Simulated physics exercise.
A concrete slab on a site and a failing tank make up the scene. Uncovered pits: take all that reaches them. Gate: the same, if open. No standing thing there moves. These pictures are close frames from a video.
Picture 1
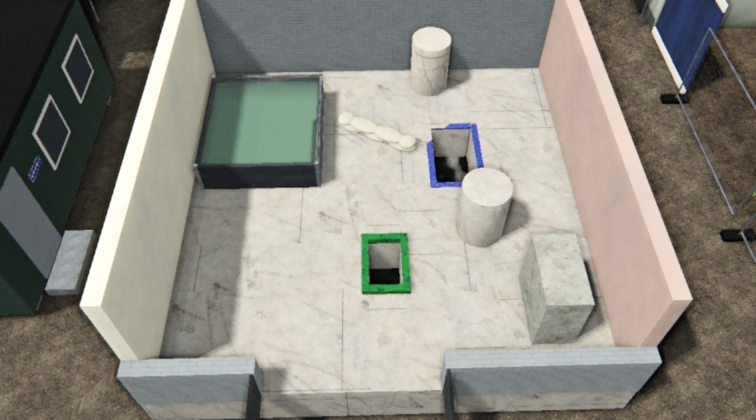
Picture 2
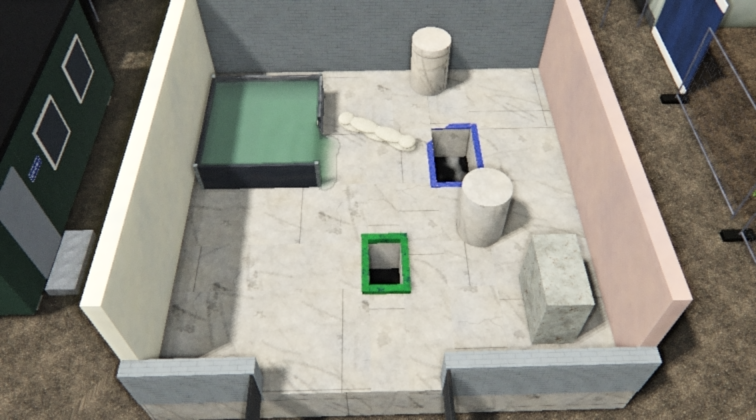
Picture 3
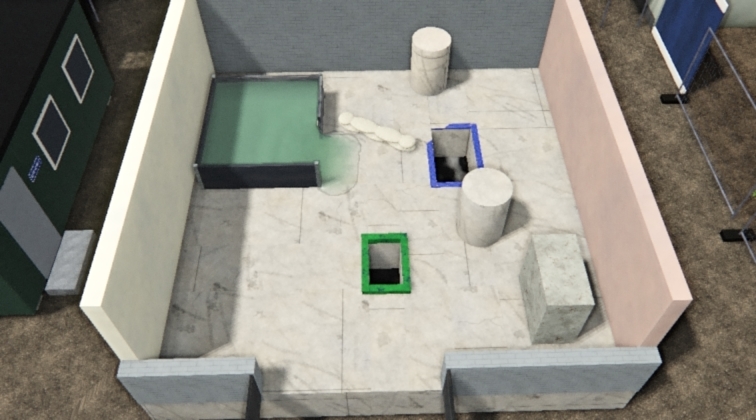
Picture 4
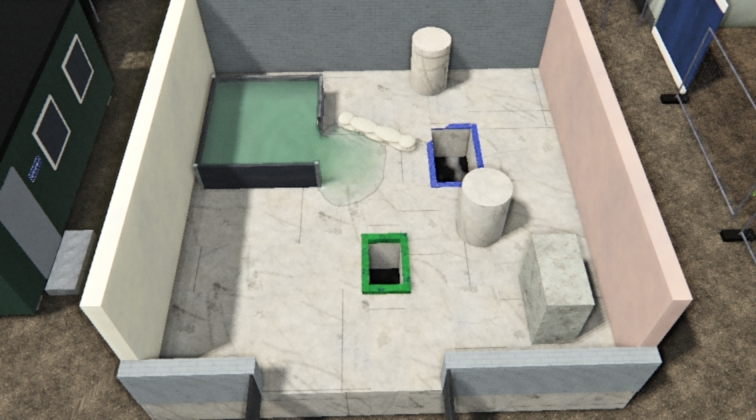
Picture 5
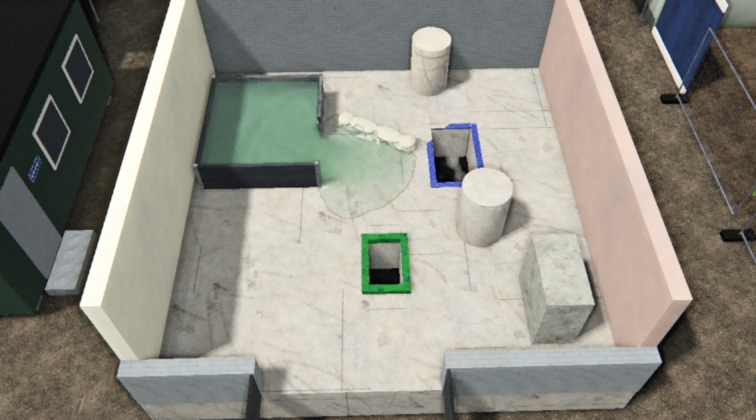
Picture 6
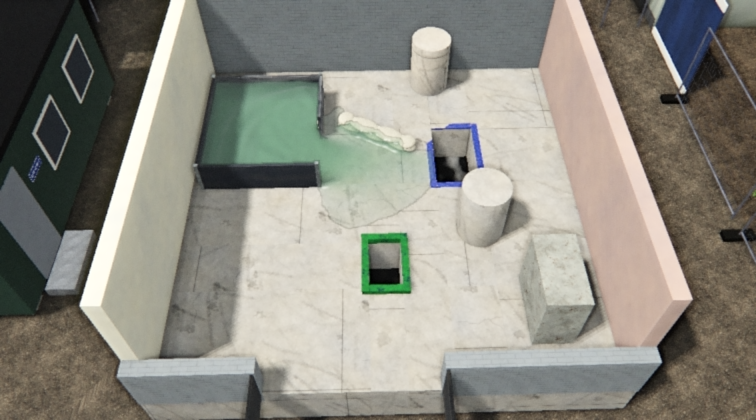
Greenish water poured out of the right side of an open tank and spread across the pale slab in a widening puddle, running along a lumpy white strip toward the blue-edged and green-edged pits.
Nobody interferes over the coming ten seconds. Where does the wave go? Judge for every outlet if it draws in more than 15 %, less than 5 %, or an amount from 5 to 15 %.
My call: The gate draws in from 5 to 15 %; the green pit draws in less than 5 %; the blue pit draws in more than 15 %.
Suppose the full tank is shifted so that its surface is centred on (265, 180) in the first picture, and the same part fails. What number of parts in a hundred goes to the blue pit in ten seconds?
I'd put the blue pit at 25 % of the whole.
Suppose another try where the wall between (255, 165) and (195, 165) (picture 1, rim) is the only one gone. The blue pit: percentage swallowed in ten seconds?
I'd estimate the blue pit takes around 0 percent.
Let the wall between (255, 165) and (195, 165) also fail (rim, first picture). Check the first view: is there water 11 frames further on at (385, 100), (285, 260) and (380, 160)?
One after the other: Not flooded, wet, dry.
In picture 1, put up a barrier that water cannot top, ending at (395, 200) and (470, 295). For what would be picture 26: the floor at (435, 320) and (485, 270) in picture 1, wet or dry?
Going by the list, I'd say reached by the flood, then reached by the flood.
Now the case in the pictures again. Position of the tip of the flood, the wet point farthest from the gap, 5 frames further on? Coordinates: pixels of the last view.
Somewhere around (502, 200).
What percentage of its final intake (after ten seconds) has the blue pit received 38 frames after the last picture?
Roughly 75 percent.
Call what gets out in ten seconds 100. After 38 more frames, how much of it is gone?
Log: Around 70 %, estimated.
A moment on, water covers 15 % of the floor; the gate 0 %, the green pit 0 %, the blue pit 3 %.
Next, water covers 25 % of the floor; the gate 0 %, the green pit 0 %, the blue pit 9 %.
Then, water covers 35 % of the floor; the gate 0 %, the green pit 0 %, the blue pit 15 %.
Later, water covers 55 % of the floor; the gate 2 %, the green pit 0 %, the blue pit 22 %.
In the end, water covers 65 % of the floor; the gate 7 %, the green pit 0 %, the blue pit 28 %.
